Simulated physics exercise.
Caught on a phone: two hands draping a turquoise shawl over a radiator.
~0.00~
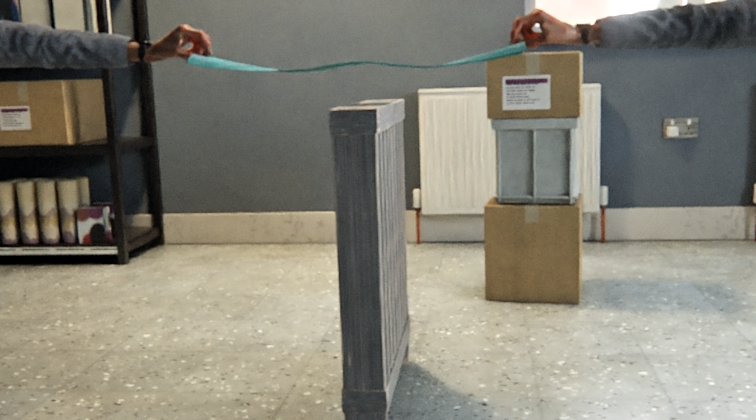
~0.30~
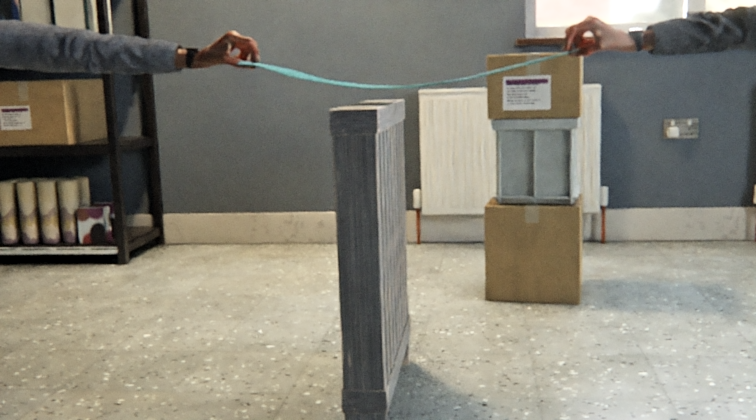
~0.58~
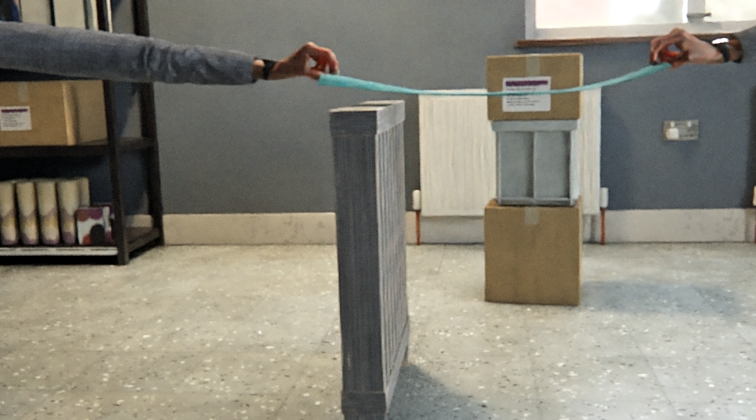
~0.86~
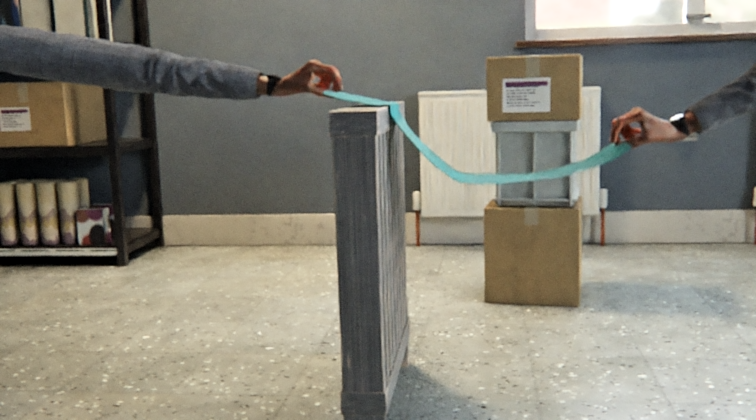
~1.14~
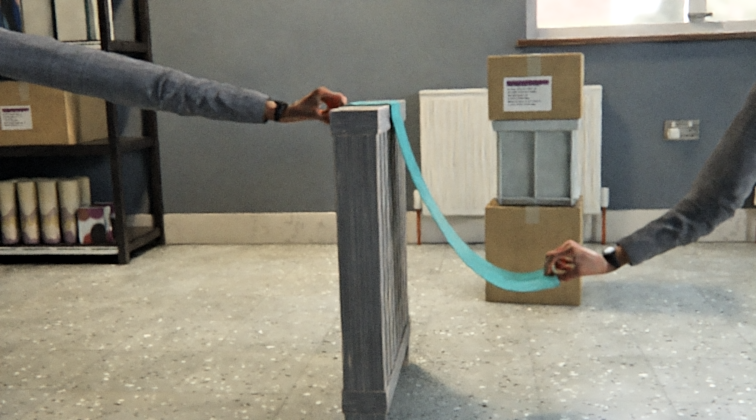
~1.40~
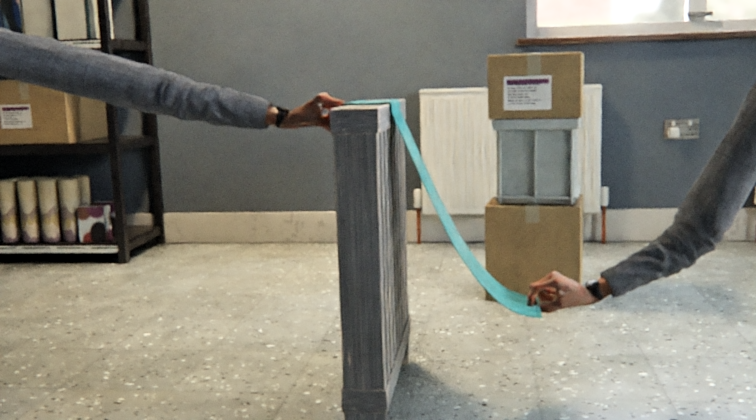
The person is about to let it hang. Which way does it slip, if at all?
Outcome: The turquoise shawl runs off to the right.
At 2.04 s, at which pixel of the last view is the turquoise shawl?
Around (437, 397).
Around 1.80 s, shawl clear of the top and falling near (433, 302).
Around 2.04 s, shawl in a heap on the floor near (437, 397).
Finally, shawl in a heap on the floor near (439, 399). The turquoise shawl goes down on the right side.
